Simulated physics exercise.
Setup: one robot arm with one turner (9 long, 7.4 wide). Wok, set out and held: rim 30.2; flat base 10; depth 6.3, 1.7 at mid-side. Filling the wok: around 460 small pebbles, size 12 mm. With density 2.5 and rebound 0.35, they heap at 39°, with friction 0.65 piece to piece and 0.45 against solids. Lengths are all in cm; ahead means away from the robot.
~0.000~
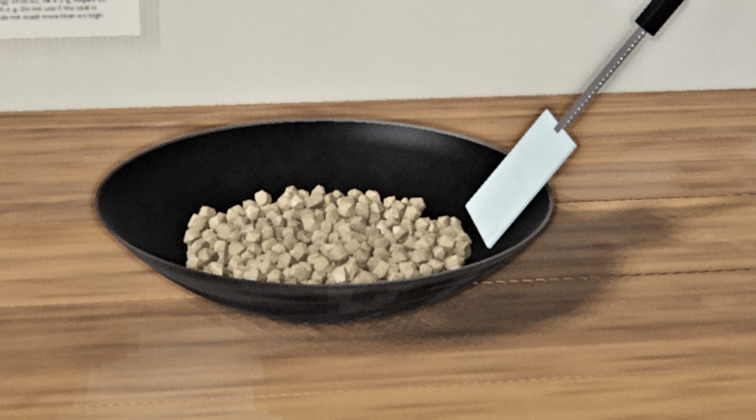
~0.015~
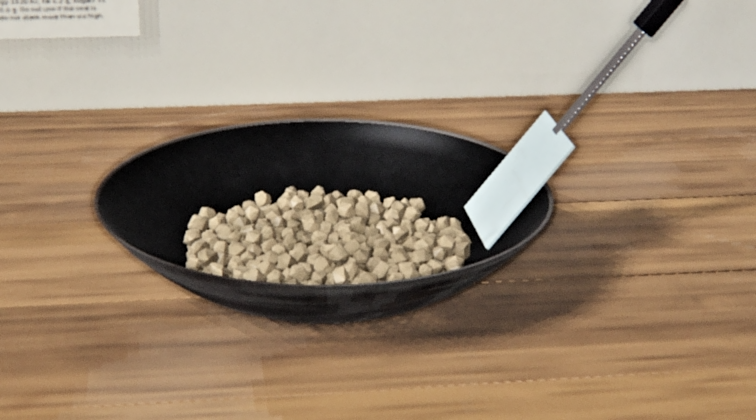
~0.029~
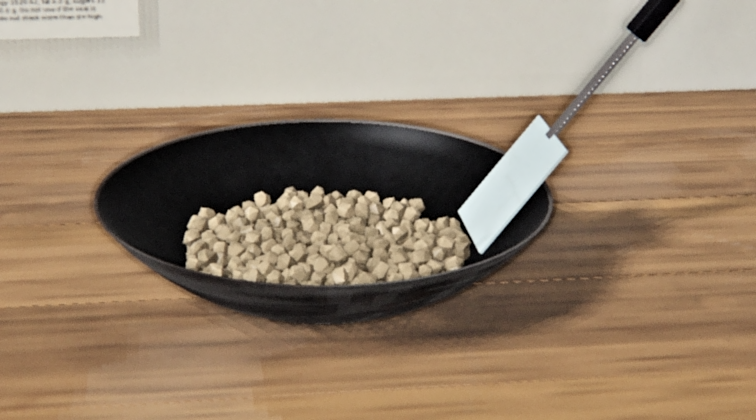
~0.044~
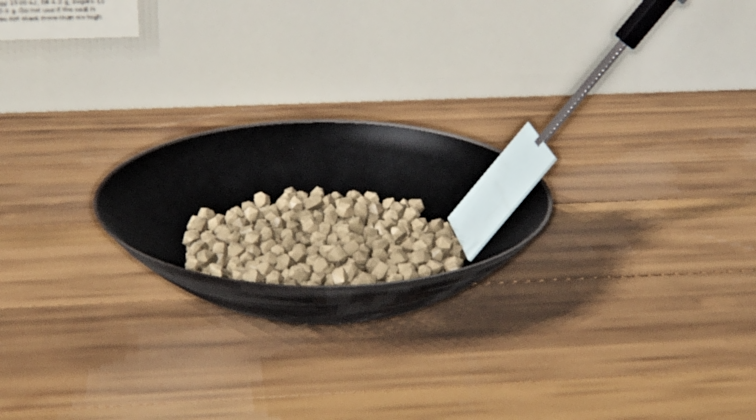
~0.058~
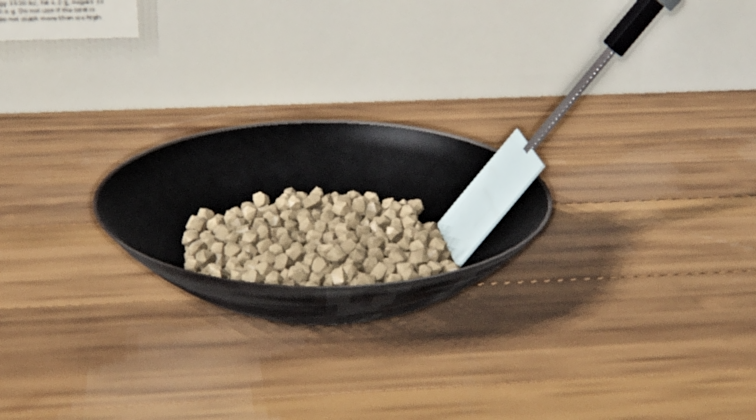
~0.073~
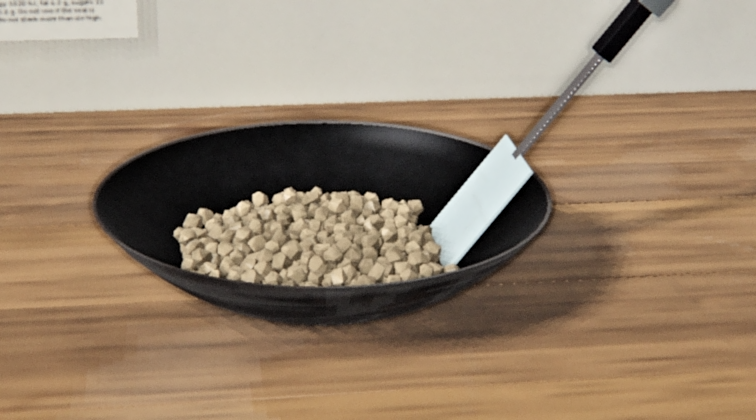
On a wooden surface, a turner slid down and left inside a black wok, pressing into the right side of a heap of small tan pebbles and nudging them slightly to the left.
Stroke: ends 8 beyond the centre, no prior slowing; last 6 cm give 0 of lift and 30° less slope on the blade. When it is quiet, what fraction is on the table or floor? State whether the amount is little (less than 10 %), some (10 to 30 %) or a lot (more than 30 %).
The amount is little, less than 10 %.
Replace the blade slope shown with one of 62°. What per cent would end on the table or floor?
It would come to roughly 5 percent.
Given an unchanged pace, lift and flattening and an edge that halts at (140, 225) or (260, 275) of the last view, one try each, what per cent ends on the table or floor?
Close to 25 and close to 0 per cent, respectively.
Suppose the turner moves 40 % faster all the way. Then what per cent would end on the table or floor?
It would be roughly 10 percent.
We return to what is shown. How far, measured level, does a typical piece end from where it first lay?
It works out to roughly 7 cm.
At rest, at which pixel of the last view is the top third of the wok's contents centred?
The middle lies somewhere around (162, 211).
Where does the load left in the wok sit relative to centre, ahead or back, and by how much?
The balance point lies close to 6.0 cm ahead.
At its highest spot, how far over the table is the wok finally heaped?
Peak at rest, approximately 8.0 centimetres.
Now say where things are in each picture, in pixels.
Turner top edge at (561, 127), sloping 52°; upper third of the load around (330, 236), from x 195 to 460, top at y 195; 463 in the wok, in the first frame.
Turner top edge at (560, 128), sloping 52°; upper third of the load around (330, 236), from x 195 to 460, top at y 195, in the second frame.
Turner top edge at (553, 133), sloping 52°; upper third of the load around (330, 236), from x 195 to 460, top at y 195, in the third frame.
Turner top edge at (542, 140), sloping 52°; upper third of the load around (327, 238), from x 195 to 455, top at y 195, in the fourth frame.
Turner top edge at (531, 147), sloping 52°; upper third of the load around (327, 237), from x 190 to 455, top at y 195, in the fifth frame.
Turner top edge at (519, 153), sloping 52°; upper third of the load around (317, 236), from x 180 to 450, top at y 195; 463 in the wok, in the sixth frame.
After 0.19 s, sloping 52°, highest piece 5 above the table; 463 in the wok.
After 0.31 s, sloping 42°, highest piece 7 above the table; 463 in the wok.
After 0.56 s, sloping 22°, highest piece 8 above the table; 437 in the wok, 25 on the table or floor, 1 on the blade or in flight.
After 1.61 s, sloping 22°, highest piece 8 above the table; 437 in the wok, 26 on the table or floor.
At rest, 437 in the wok, 26 on the table or floor. That is 6 % on the table or floor.
